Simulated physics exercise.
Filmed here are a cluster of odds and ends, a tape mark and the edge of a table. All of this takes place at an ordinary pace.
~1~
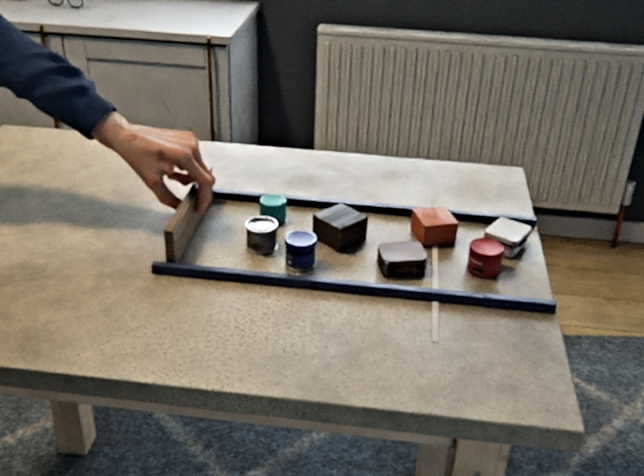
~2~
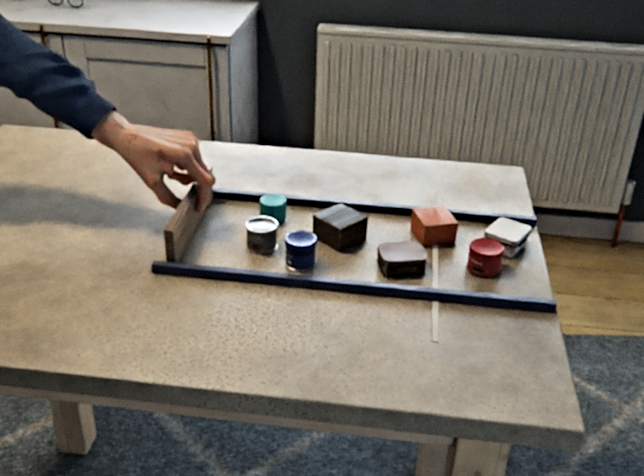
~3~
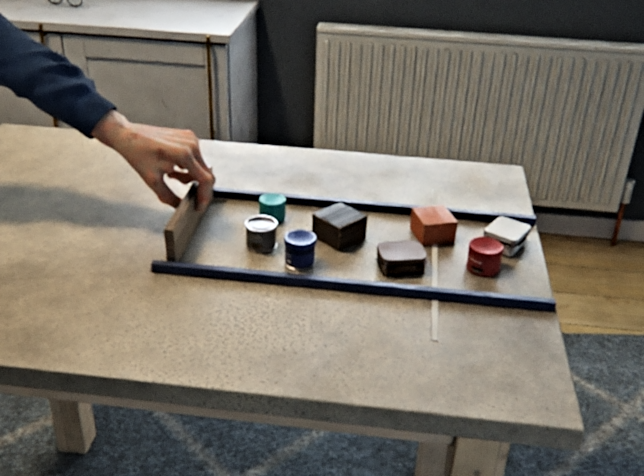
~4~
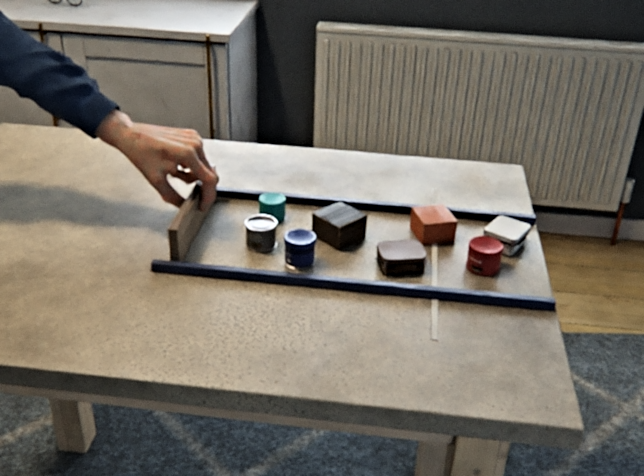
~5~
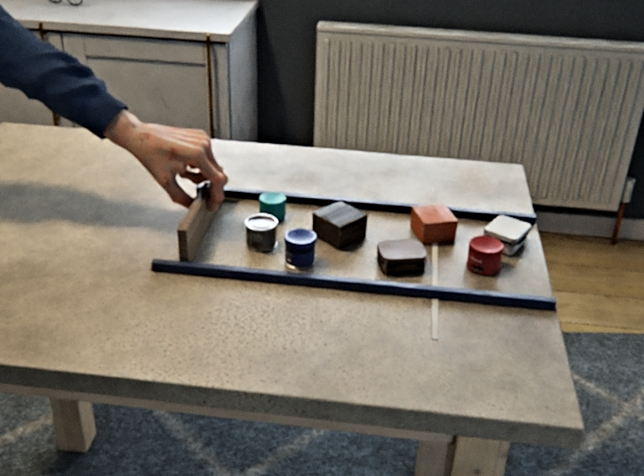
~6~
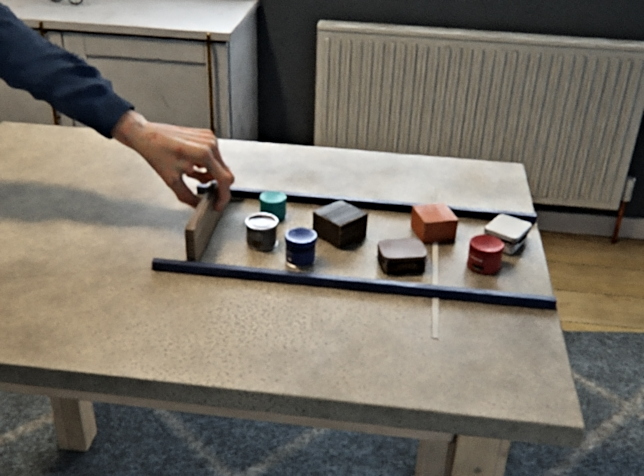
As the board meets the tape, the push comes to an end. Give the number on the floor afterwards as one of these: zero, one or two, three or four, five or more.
The pieces that drop number zero in all.
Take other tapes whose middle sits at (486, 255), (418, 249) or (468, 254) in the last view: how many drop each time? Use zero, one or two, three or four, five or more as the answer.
In order: 1 or 2, not one, just one or two.
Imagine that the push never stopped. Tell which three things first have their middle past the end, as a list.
The order goes the red tub, the white case, and then the brown case.
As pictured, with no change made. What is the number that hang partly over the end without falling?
That'd be 0.
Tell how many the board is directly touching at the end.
Count: 4.
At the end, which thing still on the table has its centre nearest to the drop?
The red tub is foremost.
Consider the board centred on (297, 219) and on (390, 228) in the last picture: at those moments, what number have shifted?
The count reaches 3 first and 6 second.
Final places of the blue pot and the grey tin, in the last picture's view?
Roughly at (453, 268) and at (452, 252), in that order.
Soon after, none off yet; white case at rest near (507, 235); red tub at rest near (485, 255); orange block at rest near (434, 223).
In the end, the number that fall off is zero.
